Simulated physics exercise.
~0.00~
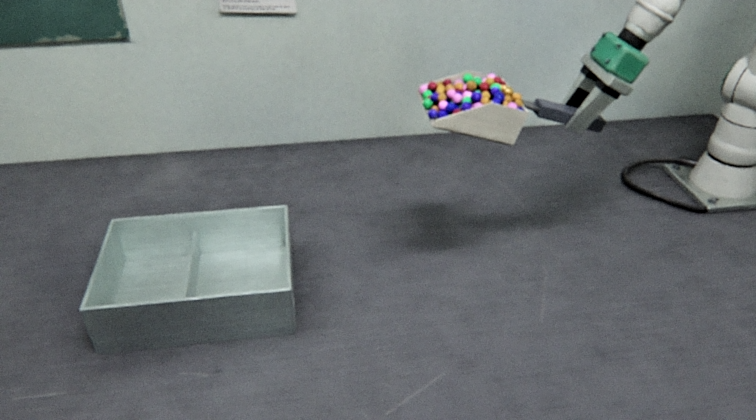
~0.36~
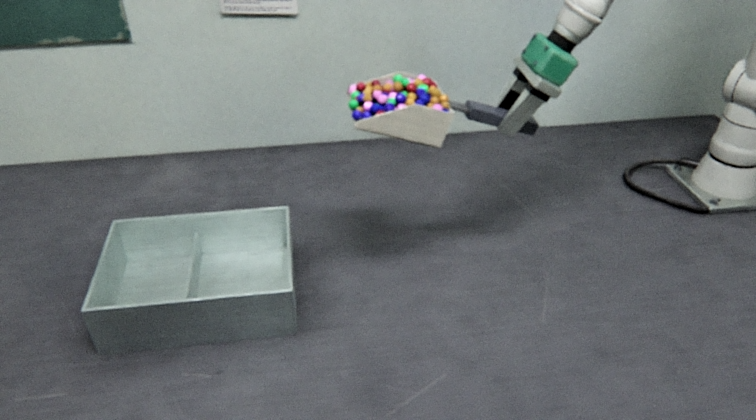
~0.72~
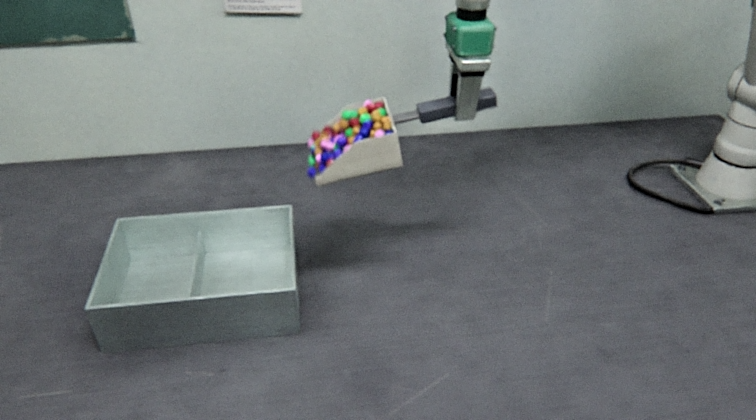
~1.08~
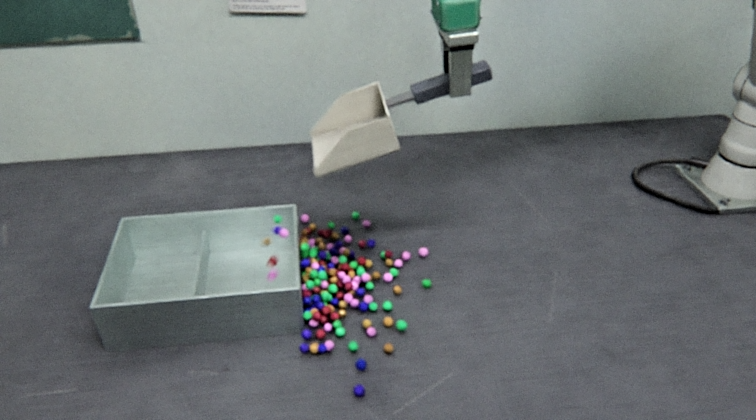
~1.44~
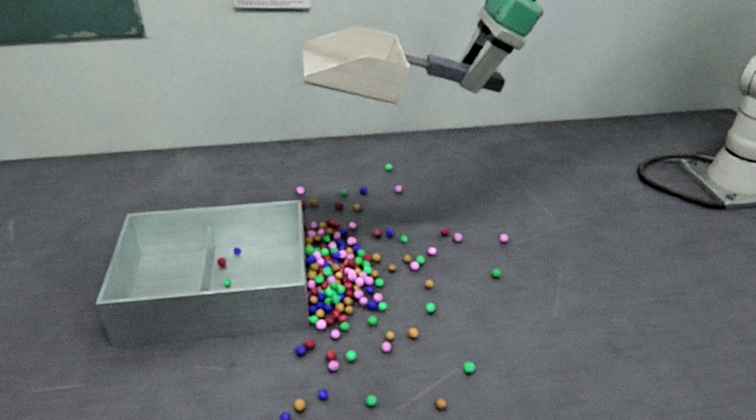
The footage shows a robot arm carrying a scoop heaped with small colourful balls leftward toward a divided open box, then tipping it short of the edge. Most balls spill onto the dark table beside the box, only a few land inside, and the emptied scoop lifts away.
